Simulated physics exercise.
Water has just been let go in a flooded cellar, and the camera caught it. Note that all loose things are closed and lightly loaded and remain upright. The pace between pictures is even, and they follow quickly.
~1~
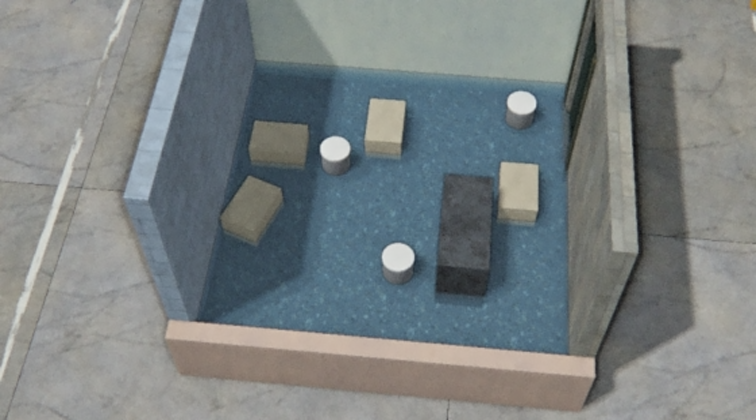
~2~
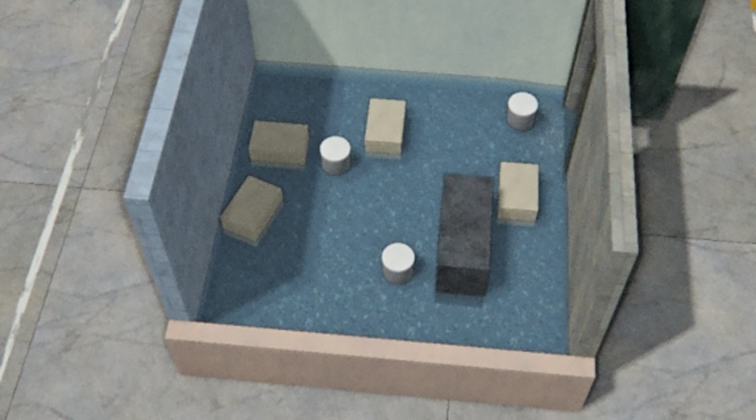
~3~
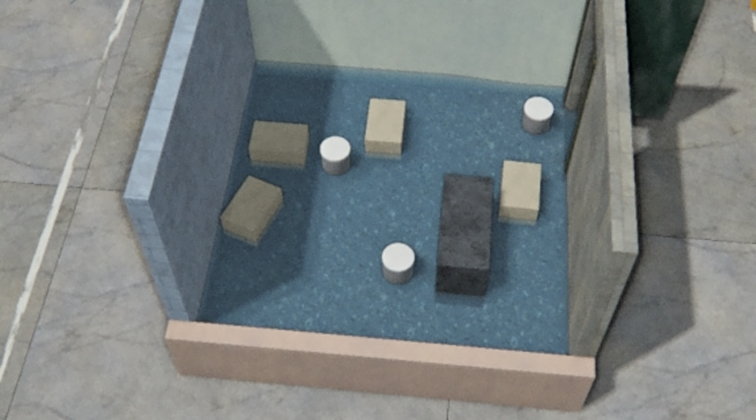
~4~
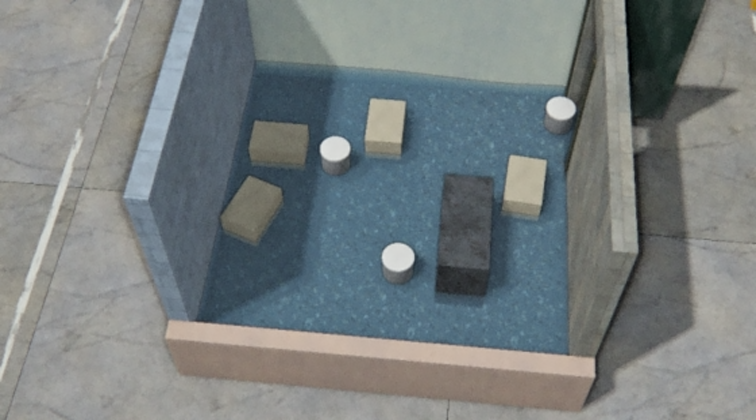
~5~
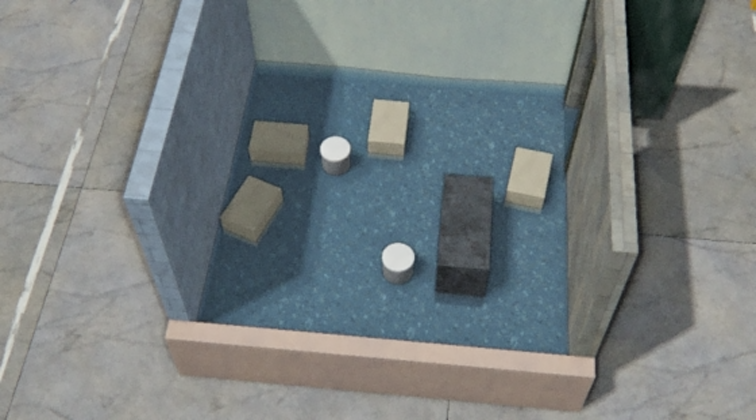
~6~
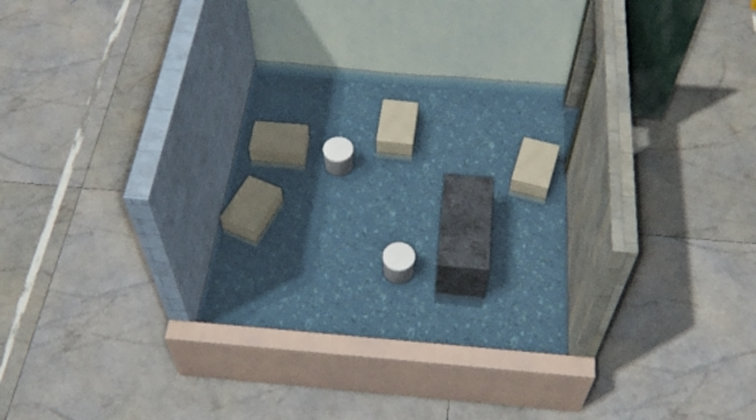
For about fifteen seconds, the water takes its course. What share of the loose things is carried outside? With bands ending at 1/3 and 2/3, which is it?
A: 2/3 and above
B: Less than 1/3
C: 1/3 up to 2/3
C.
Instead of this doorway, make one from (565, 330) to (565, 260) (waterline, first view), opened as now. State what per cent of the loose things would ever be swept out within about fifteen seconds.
Estimate: Near 40 %.
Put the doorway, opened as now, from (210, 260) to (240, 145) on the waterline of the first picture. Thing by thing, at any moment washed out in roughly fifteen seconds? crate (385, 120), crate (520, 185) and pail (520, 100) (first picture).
First lost, second trapped, third trapped.
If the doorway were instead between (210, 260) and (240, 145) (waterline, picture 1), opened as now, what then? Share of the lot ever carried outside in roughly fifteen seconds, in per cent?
Share reached: 70 %.
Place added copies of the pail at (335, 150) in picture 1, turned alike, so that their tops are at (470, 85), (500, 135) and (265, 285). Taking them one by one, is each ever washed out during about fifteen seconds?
The first departs, the second departs, the third remains behind.
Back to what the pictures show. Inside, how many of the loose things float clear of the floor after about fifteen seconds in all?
That adds up to 4.
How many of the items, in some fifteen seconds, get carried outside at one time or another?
By my reckoning the answer is 3.
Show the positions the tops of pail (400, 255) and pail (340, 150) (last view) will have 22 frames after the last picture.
Roughly (425, 230) and roughly (460, 112).
A moment on, 1 of 7 are out; 6 afloat.
Next, 2 of 7 are out; 5 afloat.
Later, 3 of 7 are out; 4 afloat.
In the end, 3 of 7 are out; 4 afloat.
